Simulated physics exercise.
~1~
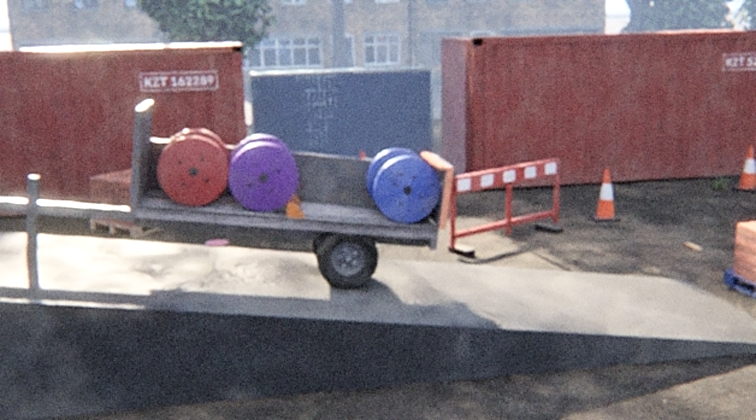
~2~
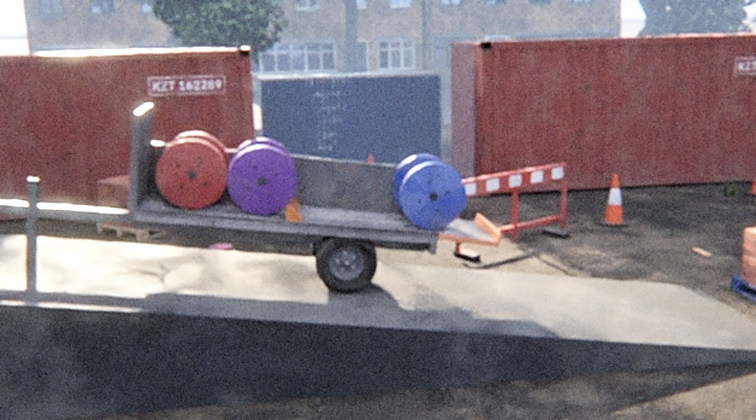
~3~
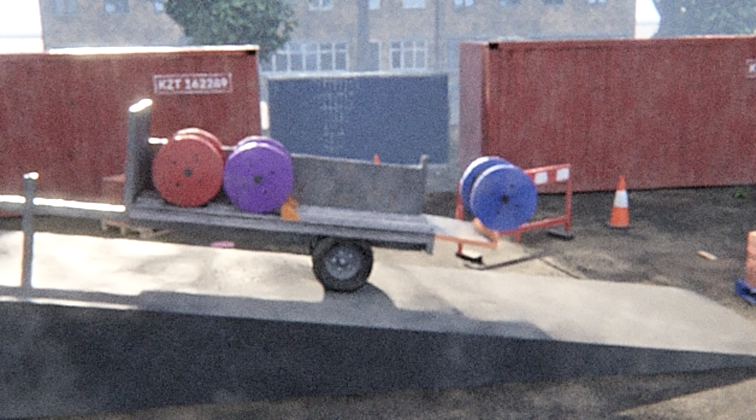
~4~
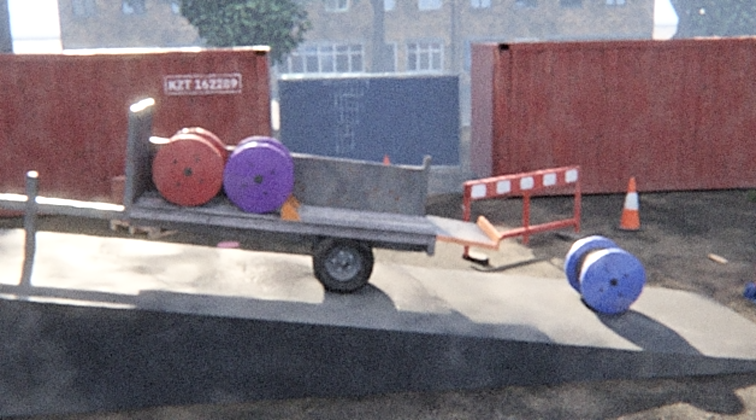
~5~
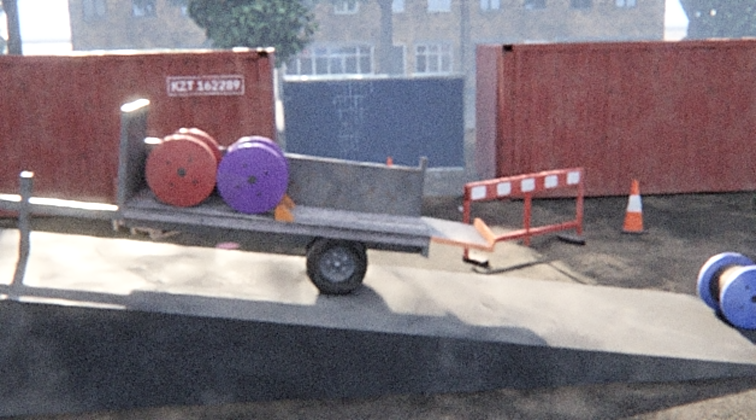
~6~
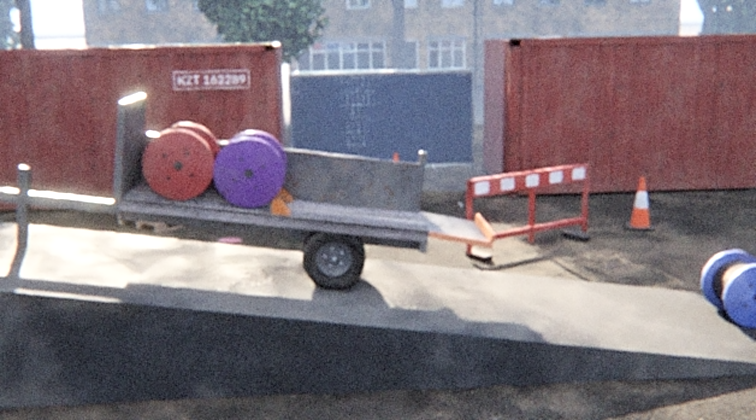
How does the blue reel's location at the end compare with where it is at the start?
At the start the blue reel is on the trailer bed near the tailgate, but at the end it is on the ground, lower down and well to the right of the trailer, at the edge of the view.
